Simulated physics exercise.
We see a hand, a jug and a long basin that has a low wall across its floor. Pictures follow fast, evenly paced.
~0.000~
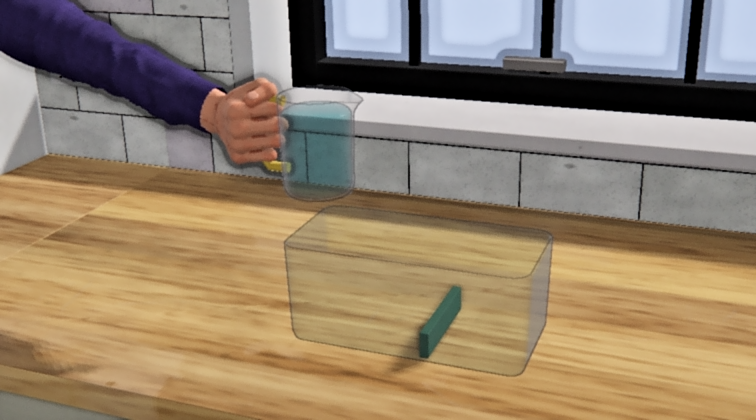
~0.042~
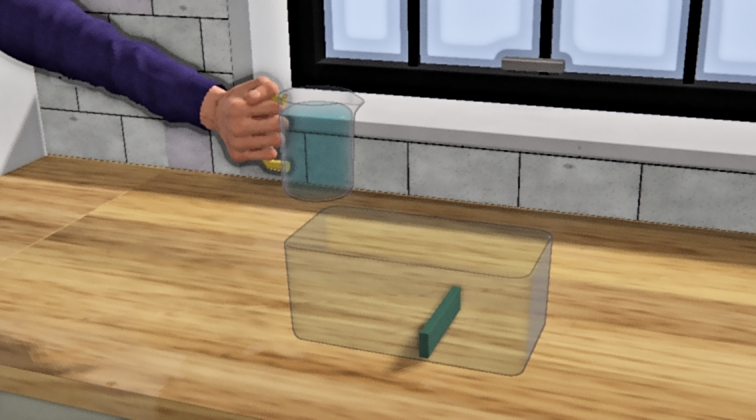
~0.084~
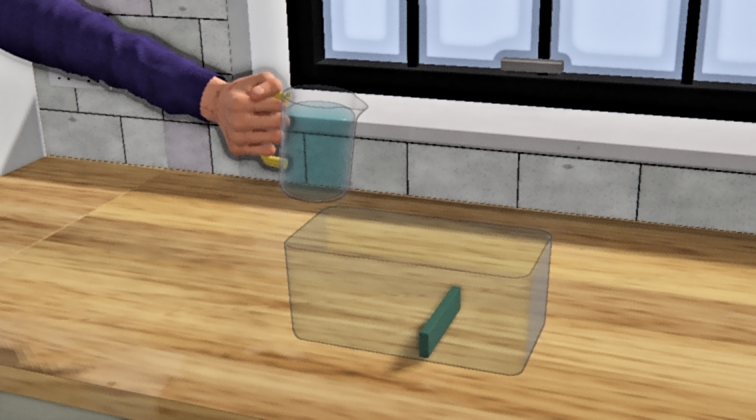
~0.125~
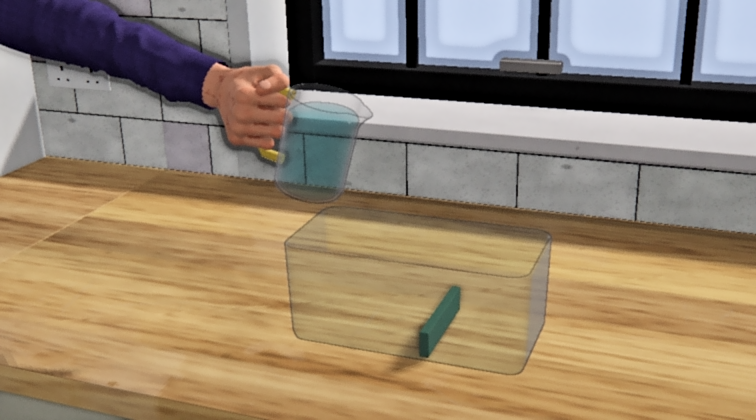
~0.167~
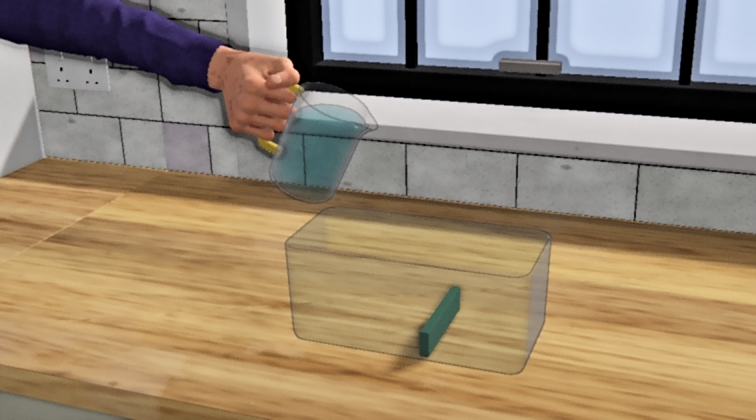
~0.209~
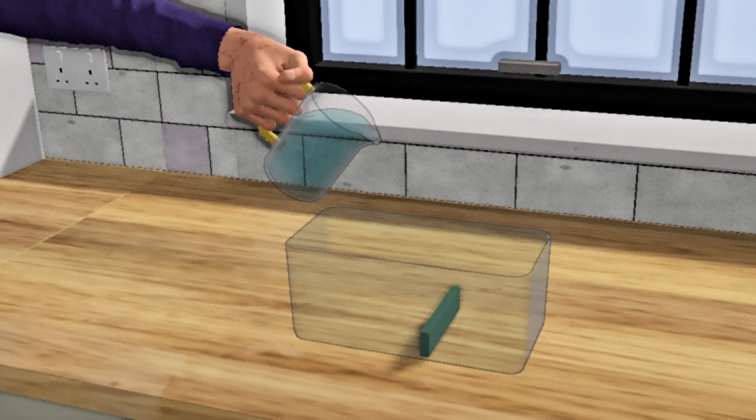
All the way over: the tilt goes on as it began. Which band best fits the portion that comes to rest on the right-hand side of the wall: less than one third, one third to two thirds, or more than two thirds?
The right of the wall is going to lack a full third.
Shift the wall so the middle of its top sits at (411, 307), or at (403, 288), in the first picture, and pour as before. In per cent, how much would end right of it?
In order, some 60 and 70 in a hundred.
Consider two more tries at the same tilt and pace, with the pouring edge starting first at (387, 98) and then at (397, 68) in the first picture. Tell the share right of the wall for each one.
It comes to about 45 %, followed by about 85 %.
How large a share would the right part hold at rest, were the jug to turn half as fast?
It comes to some 10 in a hundred.
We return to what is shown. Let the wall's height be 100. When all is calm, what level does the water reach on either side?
On the left it's around 60 per cent; on the right, 10 per cent.
A moment on, the jug is tipped right over and 56 per cent is still to pour, 23 is left of the wall and 1 right of it.
Next, the jug is tipped right over and 13 per cent is still to pour, 71 is left of the wall and 4 right of it.
Then the jug is tipped right over and 2 per cent is still to pour, 86 is left of the wall and 7 right of it.
Later the jug is tipped right over and 0 per cent is still to pour, 88 is left of the wall and 9 right of it.
Finally, 88 per cent lies left of the wall, 9 right of it and 3 outside.
